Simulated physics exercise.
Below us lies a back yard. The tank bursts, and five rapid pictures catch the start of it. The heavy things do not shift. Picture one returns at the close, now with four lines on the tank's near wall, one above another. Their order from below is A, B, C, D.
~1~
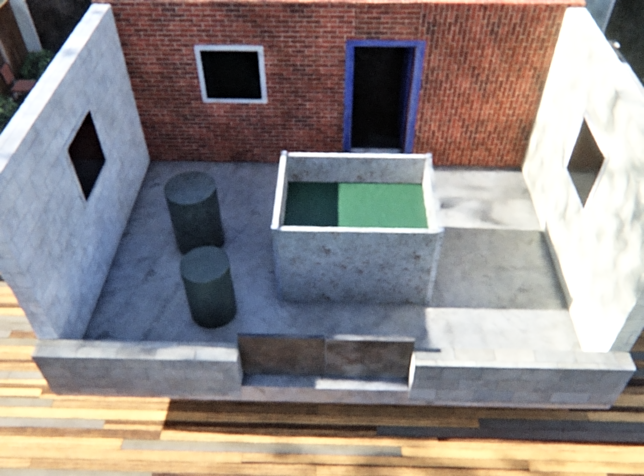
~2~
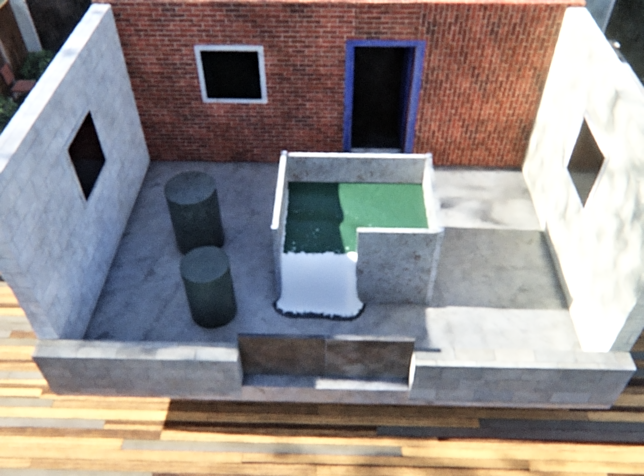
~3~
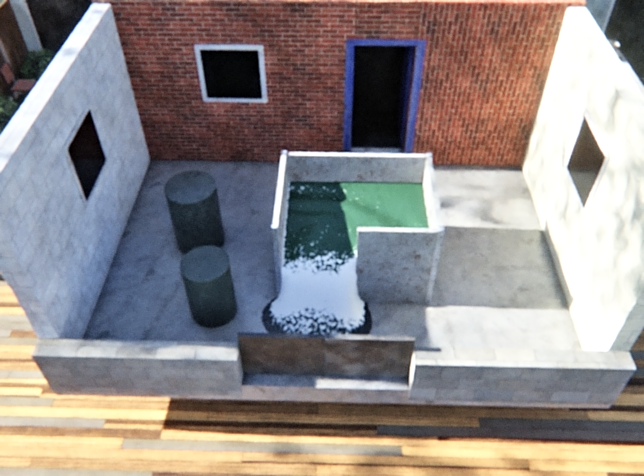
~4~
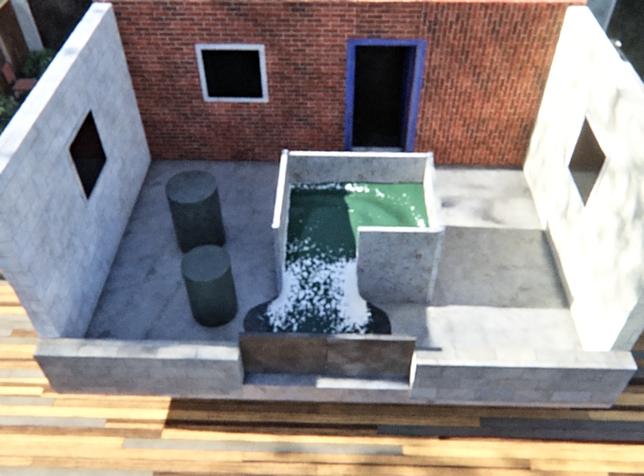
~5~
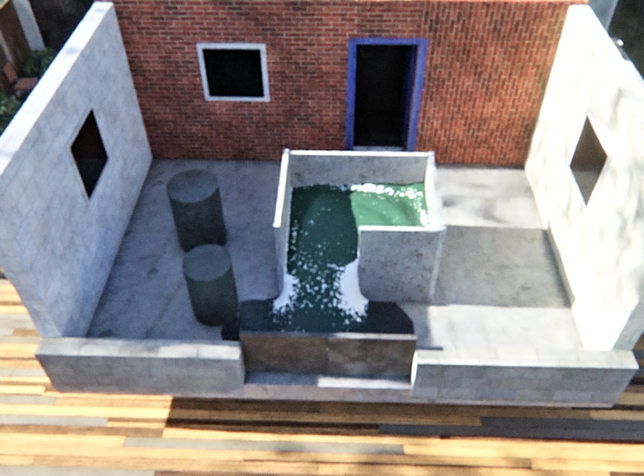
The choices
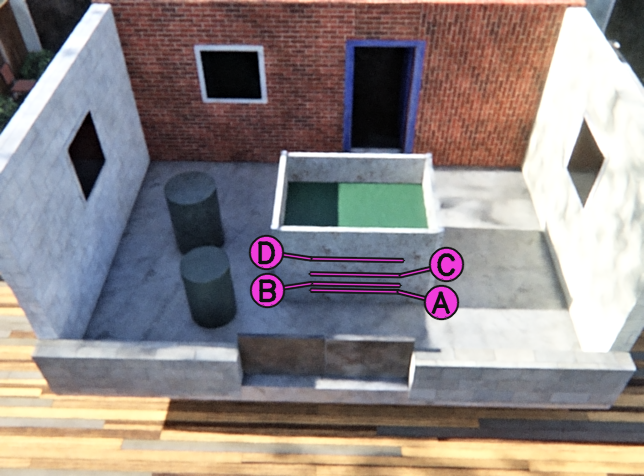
Green water pouring from a broken-open corner of a raised concrete tank, foaming white and spreading across a walled back yard.
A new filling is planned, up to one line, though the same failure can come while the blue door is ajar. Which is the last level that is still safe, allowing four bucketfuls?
Choose D.
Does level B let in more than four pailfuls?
No, that is safe.
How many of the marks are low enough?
All four.
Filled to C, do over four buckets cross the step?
No, that is safe.
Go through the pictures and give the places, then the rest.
Water in the tank at rest, its middle at (355, 216); foot of the blue doorway at (376, 164); shut gate at (326, 343).
Water covers 1 % of the ground and shows as far out as (358, 307).
Water covers 4 % of the ground and shows as far out as (362, 304).
Water covers 7 % of the ground and shows as far out as (263, 312).
Water covers 10 % of the ground, its front hidden from here.
On the marked copy, A at (354, 291); B at (355, 284); C at (355, 274); D at (356, 259); from the bottom up A, B, C, D.
Choosing A, nothing gets over.
Choosing B, nothing gets over.
Choosing C, nothing gets over.
Choosing D, a bucket or two gets in.
